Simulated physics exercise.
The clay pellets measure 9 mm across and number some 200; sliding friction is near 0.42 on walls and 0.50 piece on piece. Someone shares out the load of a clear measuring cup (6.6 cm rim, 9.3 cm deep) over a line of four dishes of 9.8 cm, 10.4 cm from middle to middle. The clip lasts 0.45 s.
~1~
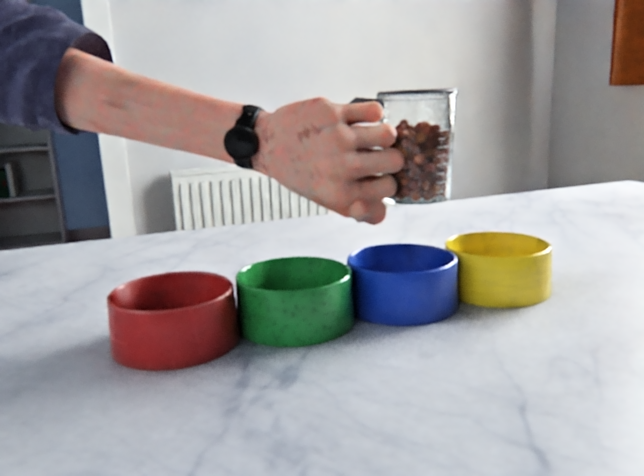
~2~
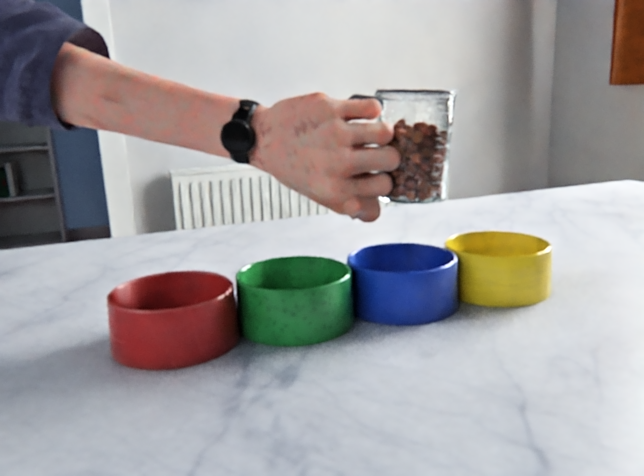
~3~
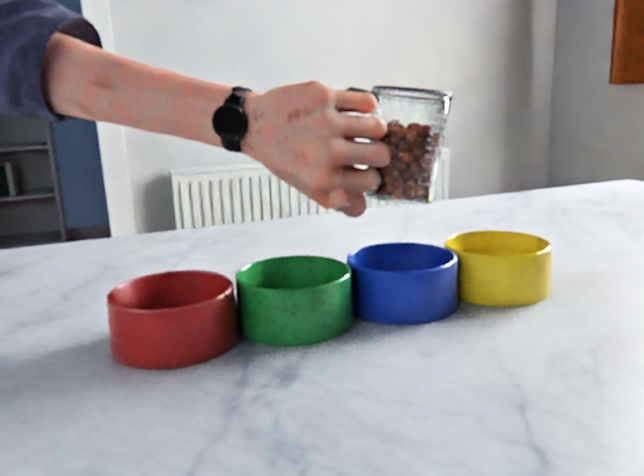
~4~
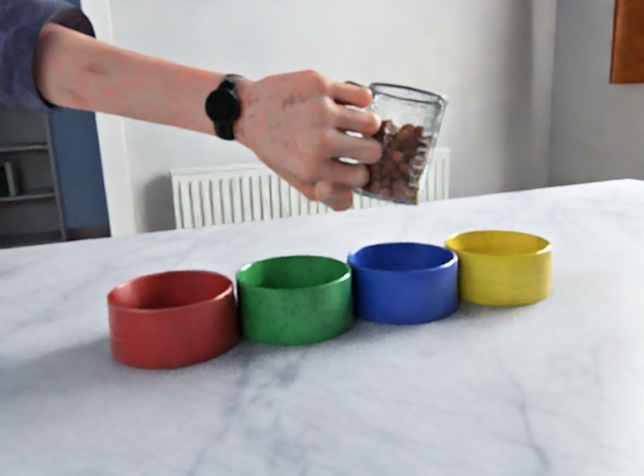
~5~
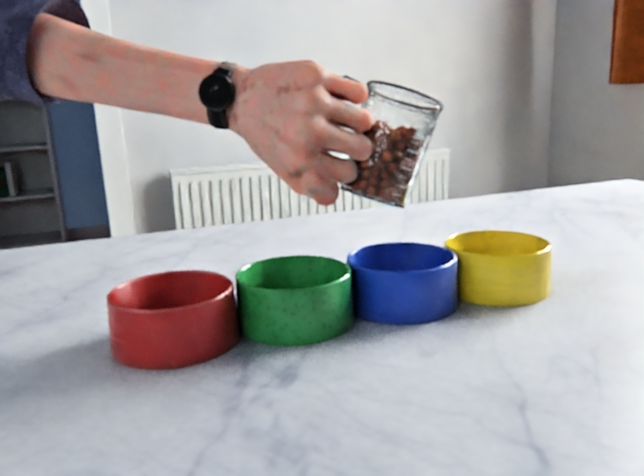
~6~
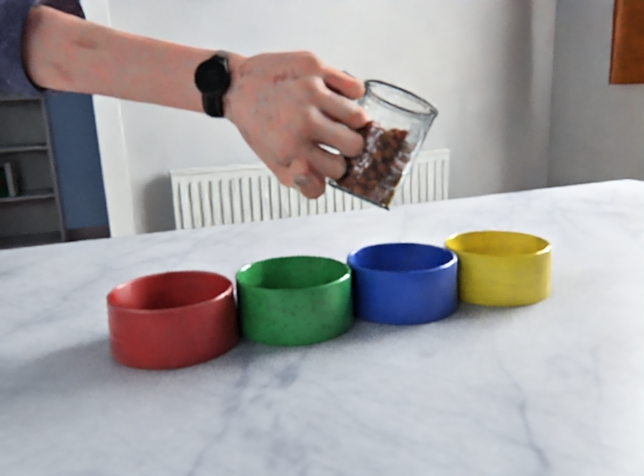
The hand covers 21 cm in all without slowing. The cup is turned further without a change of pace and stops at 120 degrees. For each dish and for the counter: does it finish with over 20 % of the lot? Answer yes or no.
Red dish: No; blue dish: No; green dish: Yes; yellow dish: No; on the counter: No.
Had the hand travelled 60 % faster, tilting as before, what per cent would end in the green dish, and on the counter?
In that case green 100, counter 0.
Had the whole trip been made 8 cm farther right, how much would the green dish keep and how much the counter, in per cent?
Green 0, counter 0.
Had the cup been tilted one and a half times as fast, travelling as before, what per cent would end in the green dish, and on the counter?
In that case green 30, counter 10.
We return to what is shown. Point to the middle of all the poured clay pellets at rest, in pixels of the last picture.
Near (299, 302).
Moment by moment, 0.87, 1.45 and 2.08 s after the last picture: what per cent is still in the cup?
In turn: 100, 45, 0.
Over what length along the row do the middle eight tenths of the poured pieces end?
Some 6 cm.
Then, 0.87 s after the last picture, tilt 86 degrees; cup holds 100 %.
Then, 1.45 s after the last picture, tilt 120 degrees; cup holds 45 %, green 50 %.
Then, 2.08 s after the last picture, tilt 120 degrees; cup holds 0 %, green 100 %.
In the end, red 0 %, blue 0 %, green 100 %, yellow 0 %, counter 0 %.
